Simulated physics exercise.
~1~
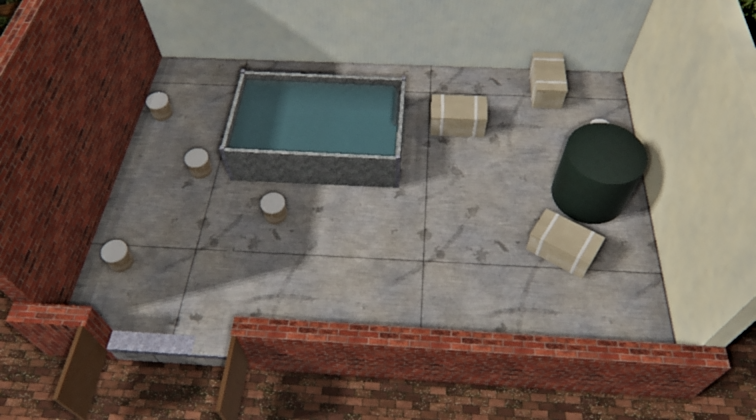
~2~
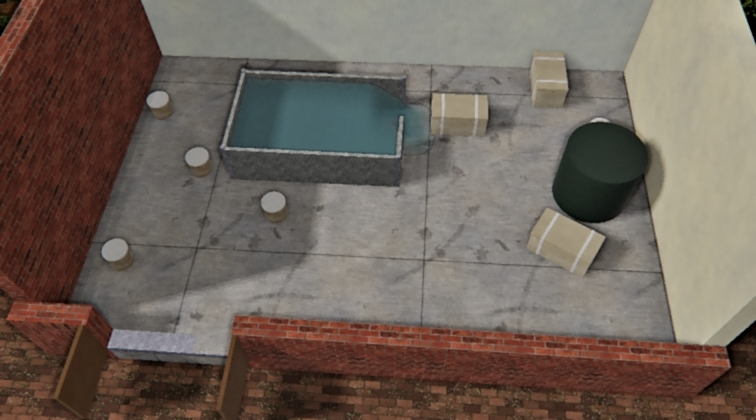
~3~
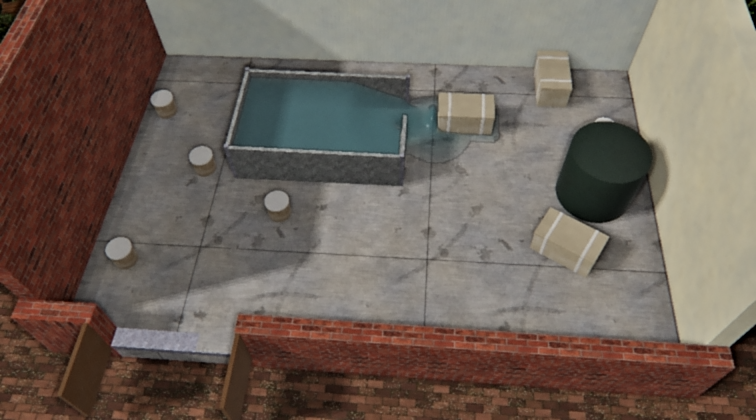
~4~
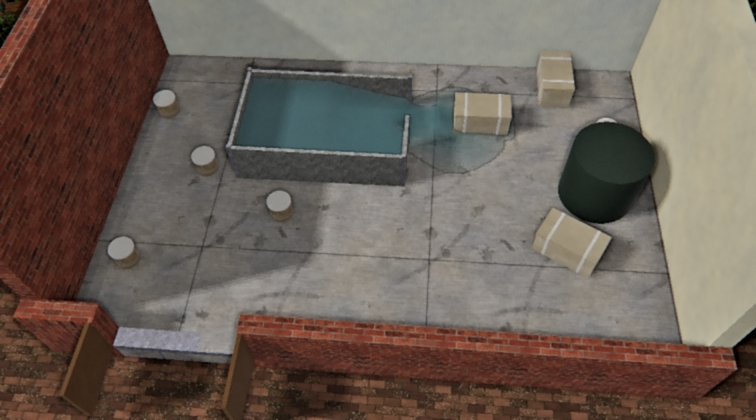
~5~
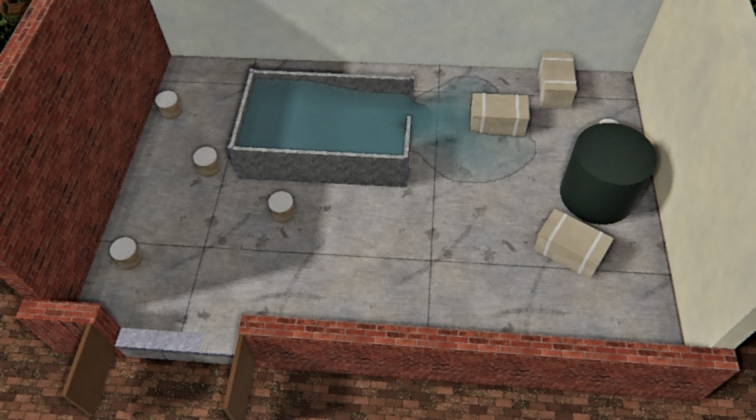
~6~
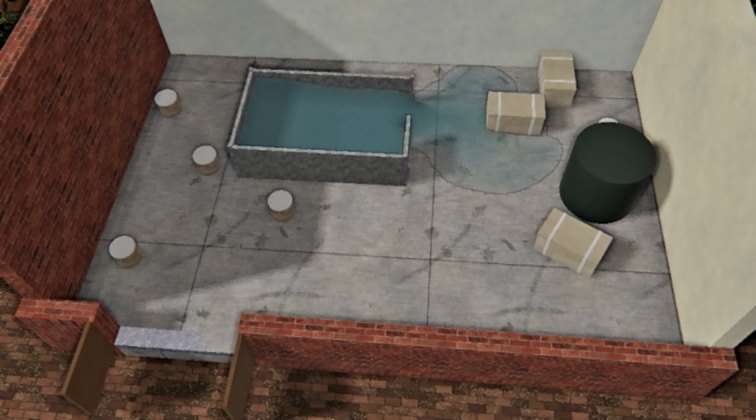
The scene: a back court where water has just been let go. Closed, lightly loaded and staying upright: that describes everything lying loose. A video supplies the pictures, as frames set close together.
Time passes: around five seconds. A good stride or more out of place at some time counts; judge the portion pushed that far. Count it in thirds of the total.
Out of the total, one to two thirds.
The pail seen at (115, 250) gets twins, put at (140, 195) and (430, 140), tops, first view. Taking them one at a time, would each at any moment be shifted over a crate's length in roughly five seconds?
In that order: Short of that, shifted that much.
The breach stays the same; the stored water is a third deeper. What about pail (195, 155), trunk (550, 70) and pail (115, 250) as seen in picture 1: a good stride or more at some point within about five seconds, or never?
The first stayed below the mark, the next passed the mark, and the last stayed below the mark.
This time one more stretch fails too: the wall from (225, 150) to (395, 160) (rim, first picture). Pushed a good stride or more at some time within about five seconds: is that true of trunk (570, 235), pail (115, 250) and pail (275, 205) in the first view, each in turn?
Object by object: Short of it, covered the distance, covered the distance.
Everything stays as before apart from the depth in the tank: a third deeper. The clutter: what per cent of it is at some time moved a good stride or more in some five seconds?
Roughly 50 per cent of them.
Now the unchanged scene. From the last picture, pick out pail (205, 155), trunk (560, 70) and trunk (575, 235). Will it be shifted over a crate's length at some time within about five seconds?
Item one never gets that far, item two gets that far, item three gets that far.
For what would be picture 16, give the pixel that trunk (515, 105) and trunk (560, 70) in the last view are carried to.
Look for them close to (624, 102) and (632, 69).
A moment on, 1 of 8 are well off their spots; 0 afloat.
Next, 2 of 8 are well off their spots; 3 afloat.
Later, 4 of 8 are well off their spots; 3 afloat.
In the end, 4 of 8 are well off their spots, and 4 have been at some point; 4 afloat.
